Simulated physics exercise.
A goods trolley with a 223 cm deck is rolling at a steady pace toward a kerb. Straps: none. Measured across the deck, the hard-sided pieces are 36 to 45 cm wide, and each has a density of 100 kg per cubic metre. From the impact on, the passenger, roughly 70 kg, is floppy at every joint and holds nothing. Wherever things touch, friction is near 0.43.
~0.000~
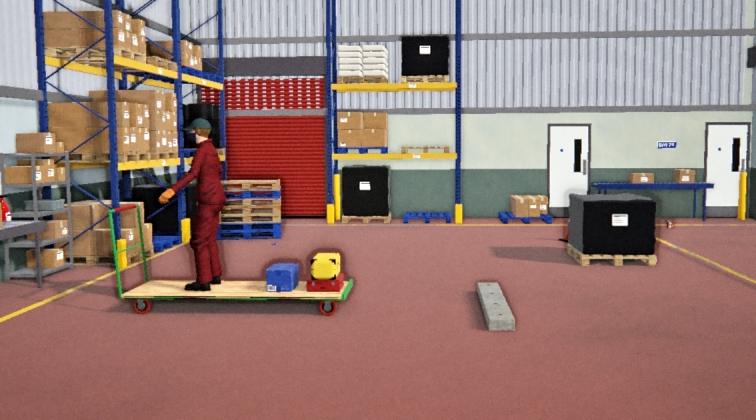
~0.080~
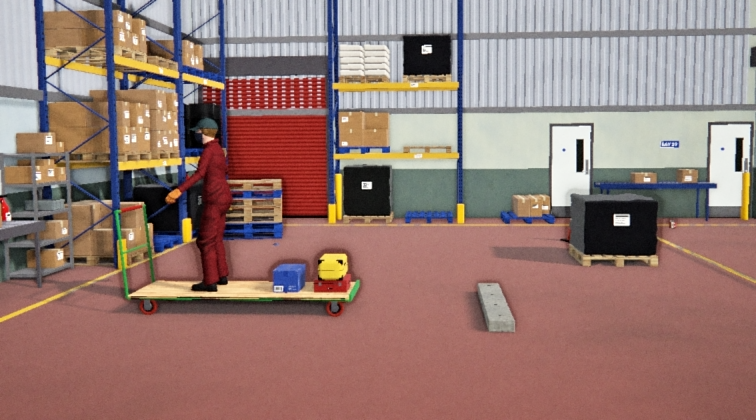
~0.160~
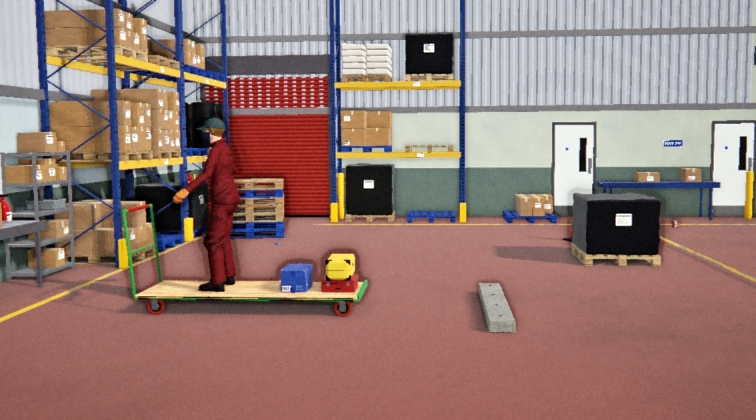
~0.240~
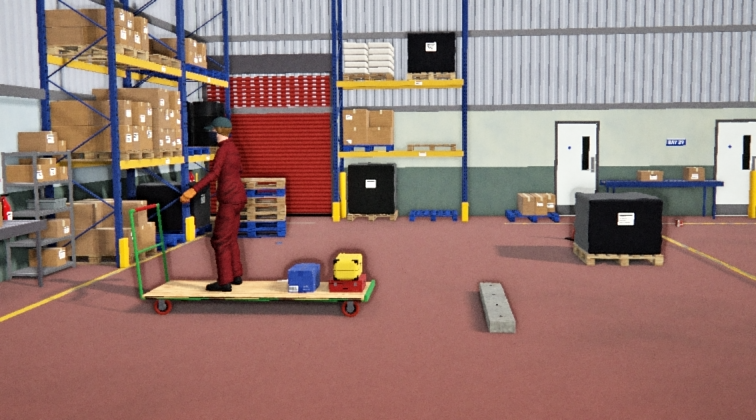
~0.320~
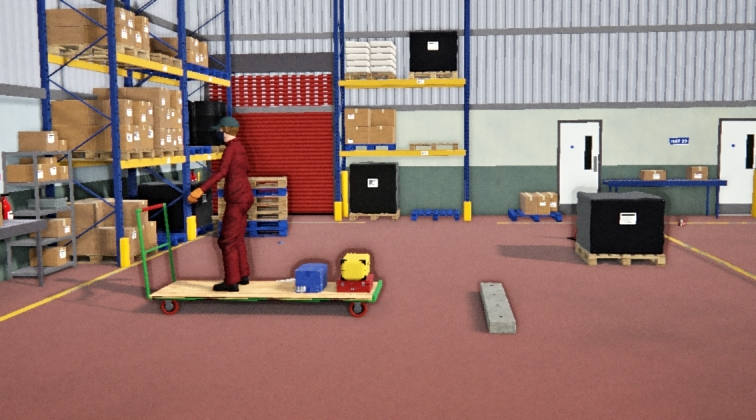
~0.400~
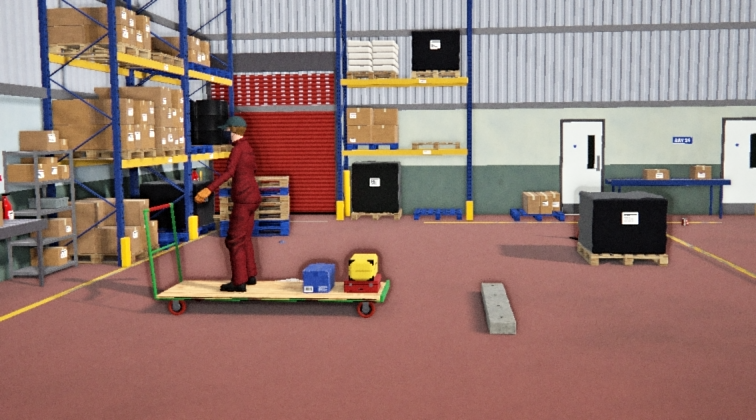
The clip opens on a warehouse where a person in dark red overalls and a cap stands on a flat trolley, with a blue box and a yellow-and-red case behind them. The trolley rolls slowly a short way right, narrowing the gap to a grey kerb block on the floor.
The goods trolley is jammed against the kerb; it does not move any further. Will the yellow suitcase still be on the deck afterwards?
Yes.
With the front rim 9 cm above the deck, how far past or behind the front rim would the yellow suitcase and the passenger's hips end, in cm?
Then yellow 10 behind, hips 90 behind.
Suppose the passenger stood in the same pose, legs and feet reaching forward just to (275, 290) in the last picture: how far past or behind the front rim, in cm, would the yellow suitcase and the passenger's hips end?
You'd see the yellow one end 10 cm behind and the hips 90 cm behind the front rim.
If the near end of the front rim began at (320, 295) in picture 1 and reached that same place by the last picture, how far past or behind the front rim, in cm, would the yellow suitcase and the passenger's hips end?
Yellow overshoots the rim by 50 cm, while the hips stay 90 cm short of it.
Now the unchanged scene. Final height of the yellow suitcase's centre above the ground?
Near 45 cm above the ground.
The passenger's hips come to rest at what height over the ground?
Hip height: Approx. 35 cm.
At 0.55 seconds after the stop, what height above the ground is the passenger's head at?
Height: Approx. 70 cm.
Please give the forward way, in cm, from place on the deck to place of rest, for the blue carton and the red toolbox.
The blue one ends 15 cm forward and the red one 0 cm forward.
The wheels strike at 1.52 s.
After 1.77 s the yellow suitcase is 11 cm behind the rim, tilted 0°, near (483, 268) in the last picture's view.
After 2.07 s the yellow suitcase is 11 cm behind the rim, tilted 0°, near (483, 268) in the last picture's view.
After 2.52 s the yellow suitcase is 11 cm behind the rim, tilted 0°, near (483, 268) in the last picture's view.
Final state at 5.5 s, nothing is past the rim; behind it, yellow suitcase, blue carton, red toolbox and the passenger's hips.
